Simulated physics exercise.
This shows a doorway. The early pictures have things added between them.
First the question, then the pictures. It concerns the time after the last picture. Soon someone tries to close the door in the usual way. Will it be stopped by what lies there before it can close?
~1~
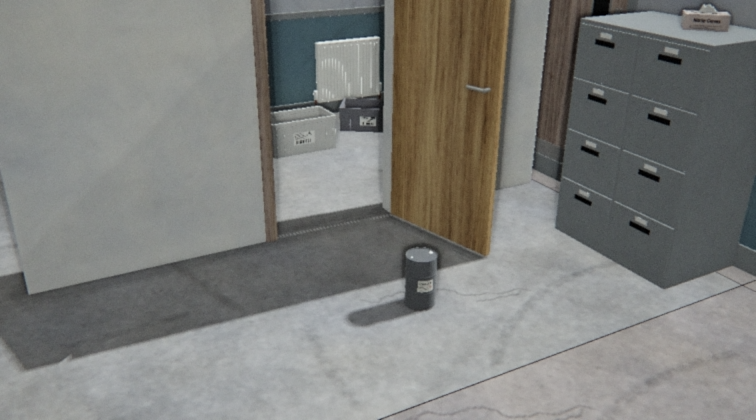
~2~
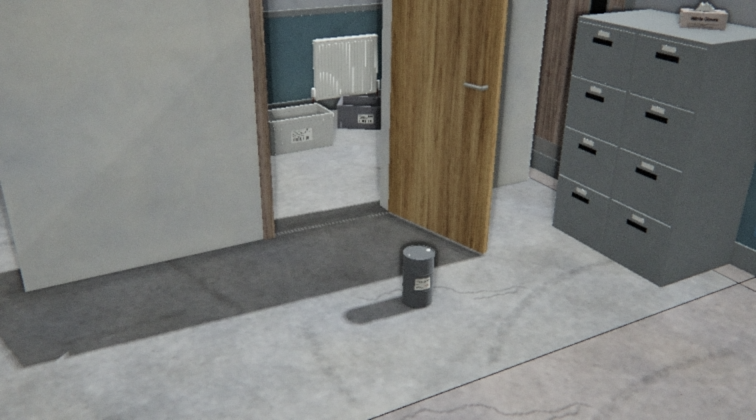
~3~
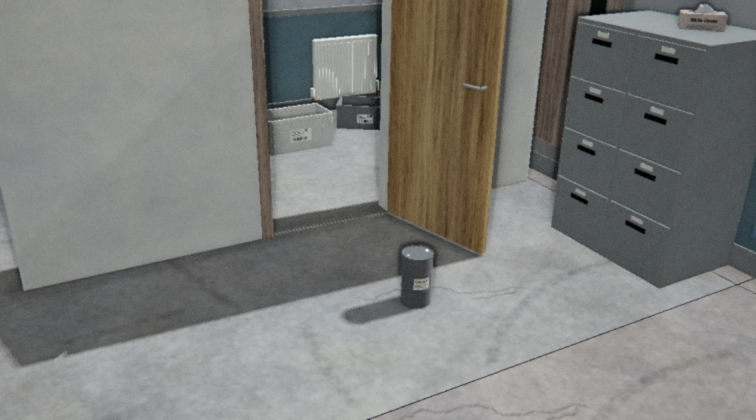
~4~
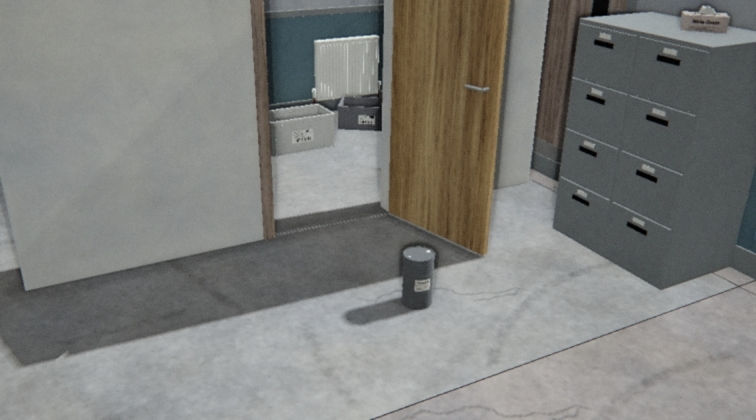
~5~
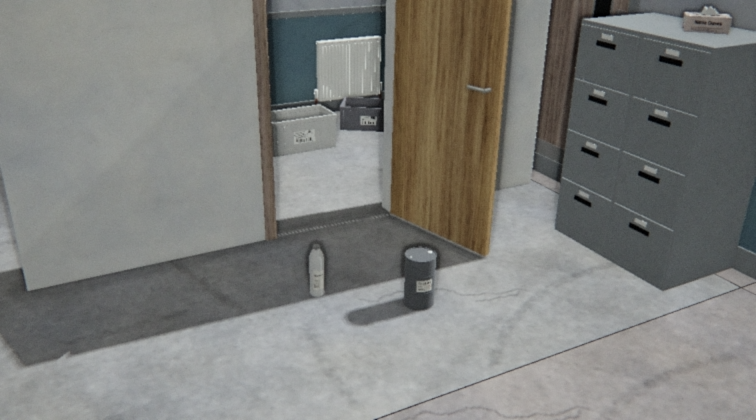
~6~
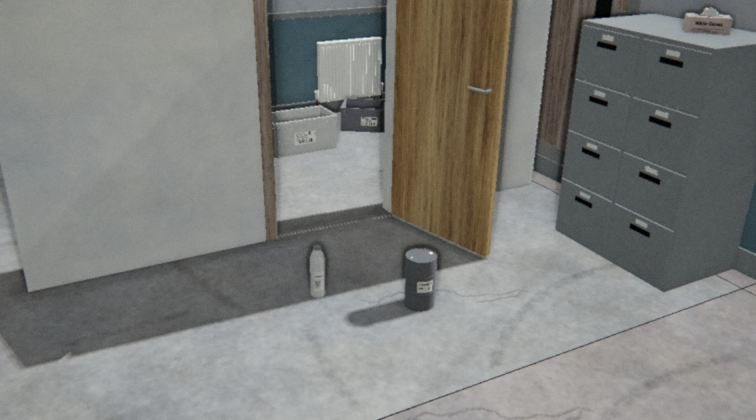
I expect it will finish flush.
Then, 0.60 s after the last picture, open by 84°.
Then, 1.10 s after the last picture, open by 46°.
Then, 1.50 s after the last picture, open by 12°.
At rest, open by 0°; both in place. Seen from the same camera at the end, white bottle near (318, 271).
